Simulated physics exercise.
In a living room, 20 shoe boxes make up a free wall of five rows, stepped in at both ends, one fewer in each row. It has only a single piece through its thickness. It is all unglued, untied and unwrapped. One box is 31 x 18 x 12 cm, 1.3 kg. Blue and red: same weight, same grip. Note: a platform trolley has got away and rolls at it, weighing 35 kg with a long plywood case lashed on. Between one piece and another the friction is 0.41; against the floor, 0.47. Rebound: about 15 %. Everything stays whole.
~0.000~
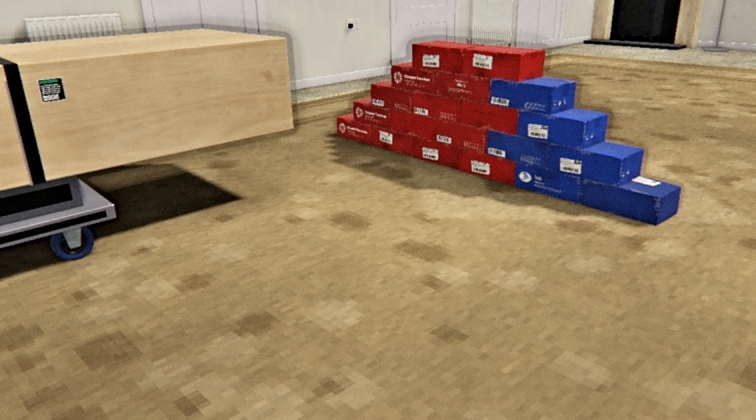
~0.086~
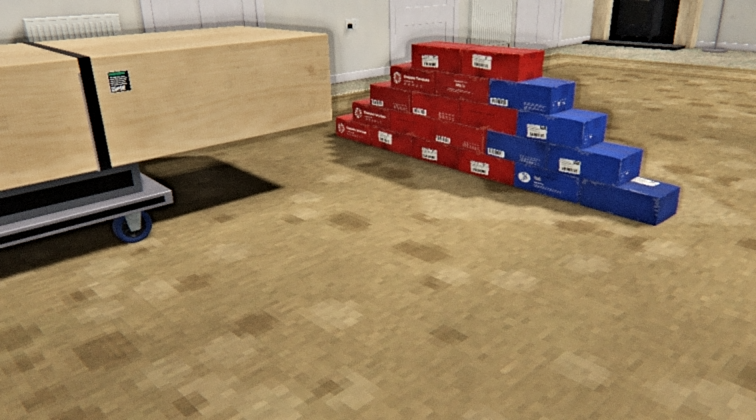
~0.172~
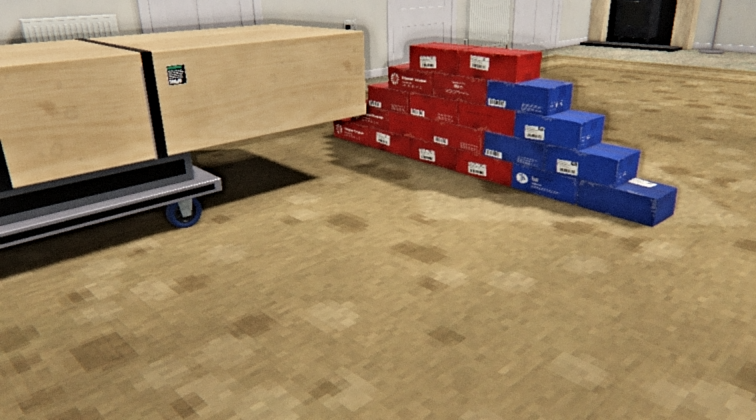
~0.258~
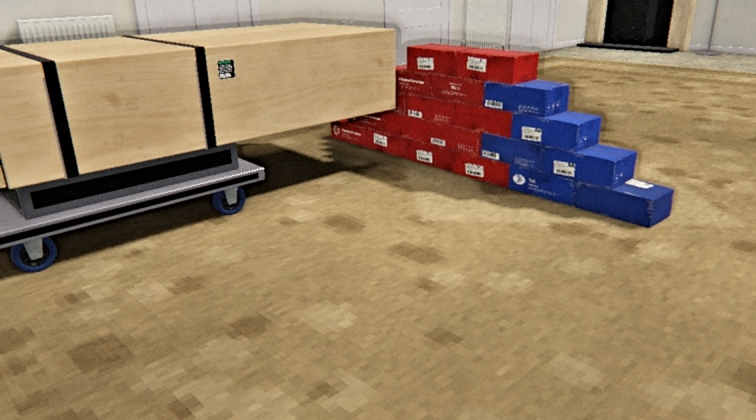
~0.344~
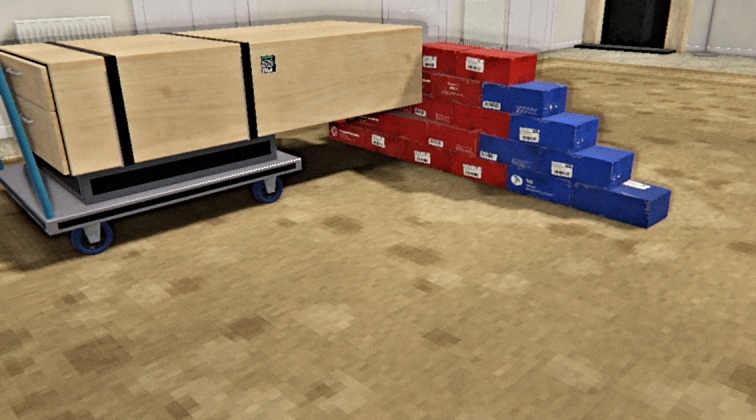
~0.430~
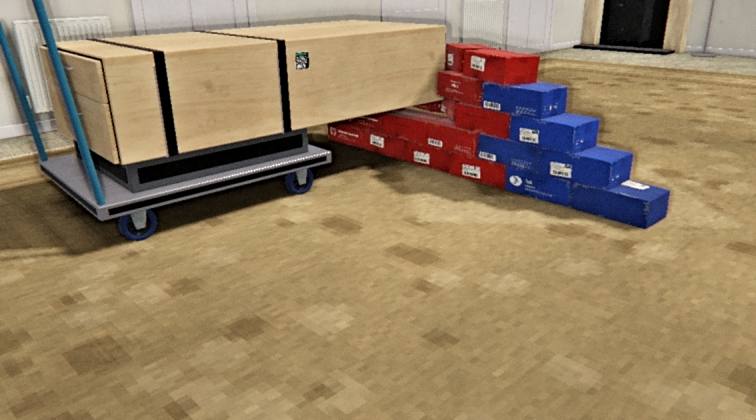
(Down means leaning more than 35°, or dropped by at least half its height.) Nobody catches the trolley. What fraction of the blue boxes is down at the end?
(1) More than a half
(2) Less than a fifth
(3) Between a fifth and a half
(2) Less than a fifth.
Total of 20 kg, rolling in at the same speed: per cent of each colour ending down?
You'd get blue at 0 and red at 60 per cent down.
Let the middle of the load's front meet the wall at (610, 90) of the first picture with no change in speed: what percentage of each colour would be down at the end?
In that case blue 70, red 10 per cent.
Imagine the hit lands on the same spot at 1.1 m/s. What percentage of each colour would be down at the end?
Blue 0%, red 50%.
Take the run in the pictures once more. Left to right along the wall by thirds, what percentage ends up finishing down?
Left third 70 percent, middle third 50 percent, right third 0 percent.
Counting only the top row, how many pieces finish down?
From the top row, the count is 2.
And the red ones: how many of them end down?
For red, the number down is 8.
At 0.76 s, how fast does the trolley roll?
1.7 m/s.
After 0.54 s, load 45 cm past the wall's line, still rolling; none of the 6 blue boxes down (3 of 20 in all colours); top blue box unmoved; top red box leaning 20°, 48 mm lower.
After 0.76 s, load 86 cm past the wall's line, still rolling; none of the 6 blue boxes down (5 of 20 in all colours); top blue box unmoved; top red box leaning 47°, 36 cm lower.
After 1.02 s, load 1.26 m past the wall's line, still rolling; none of the 6 blue boxes down (7 of 20 in all colours); top blue box shifted 10 mm; top red box leaning 10°, 43 cm lower.
After 1.46 s, load 1.70 m past the wall's line, still rolling; none of the 6 blue boxes down (8 of 20 in all colours); top blue box shifted 11 mm; top red box 46 cm lower.
At rest (2.5 s), load 1.49 m past the wall's line, still rolling; none of the 6 blue boxes down (8 of 20 in all colours); top blue box shifted 11 mm; top red box 46 cm lower. That is 0 per cent. As the last picture would show them, middles, top blue box near (524, 97), top red box near (567, 128).
